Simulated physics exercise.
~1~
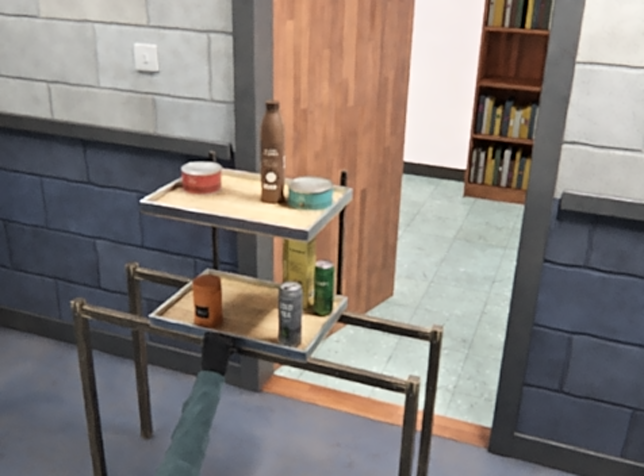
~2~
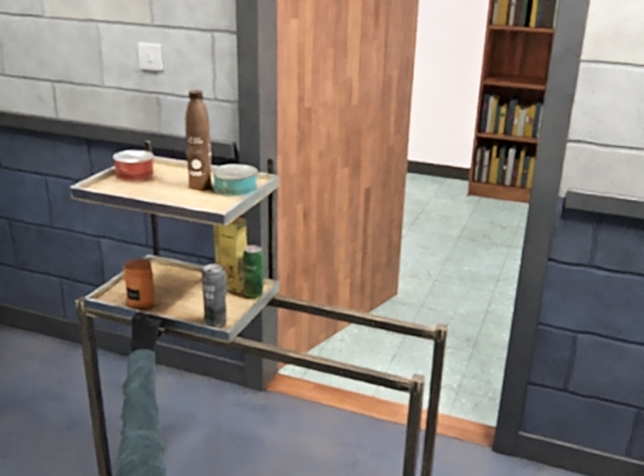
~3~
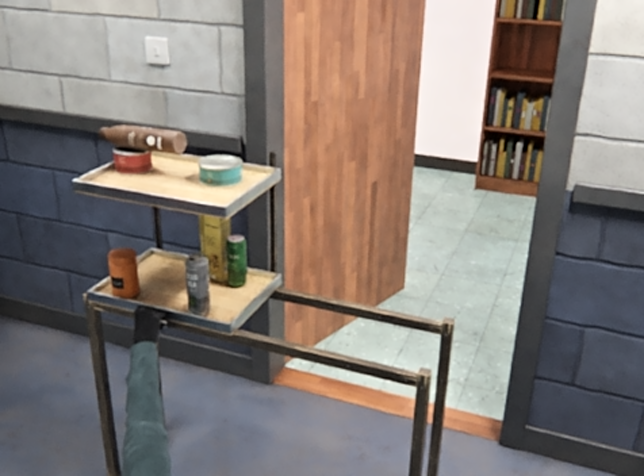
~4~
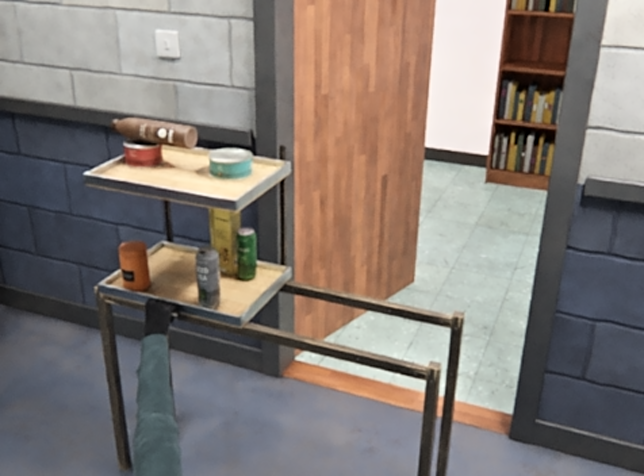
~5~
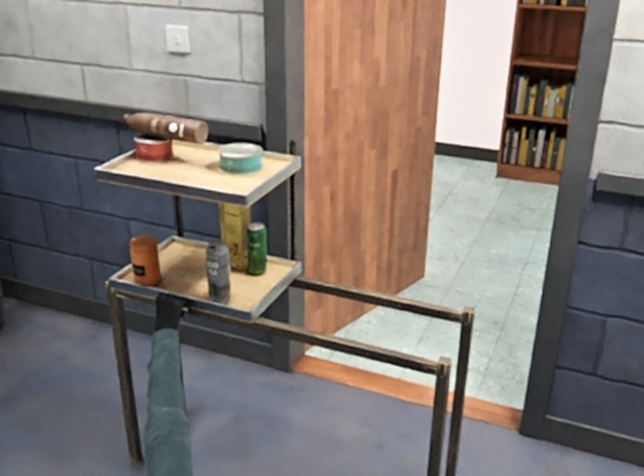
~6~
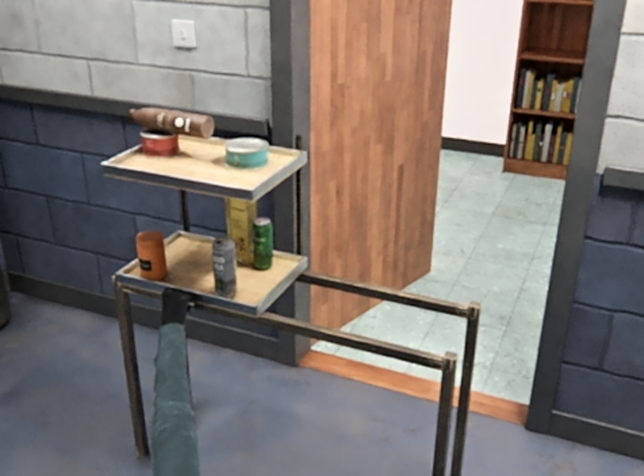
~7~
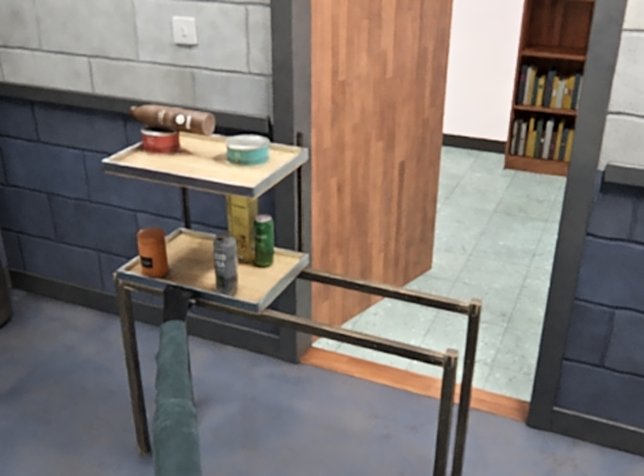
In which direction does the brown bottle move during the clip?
The brown bottle moves to the left as the viewer sees it.
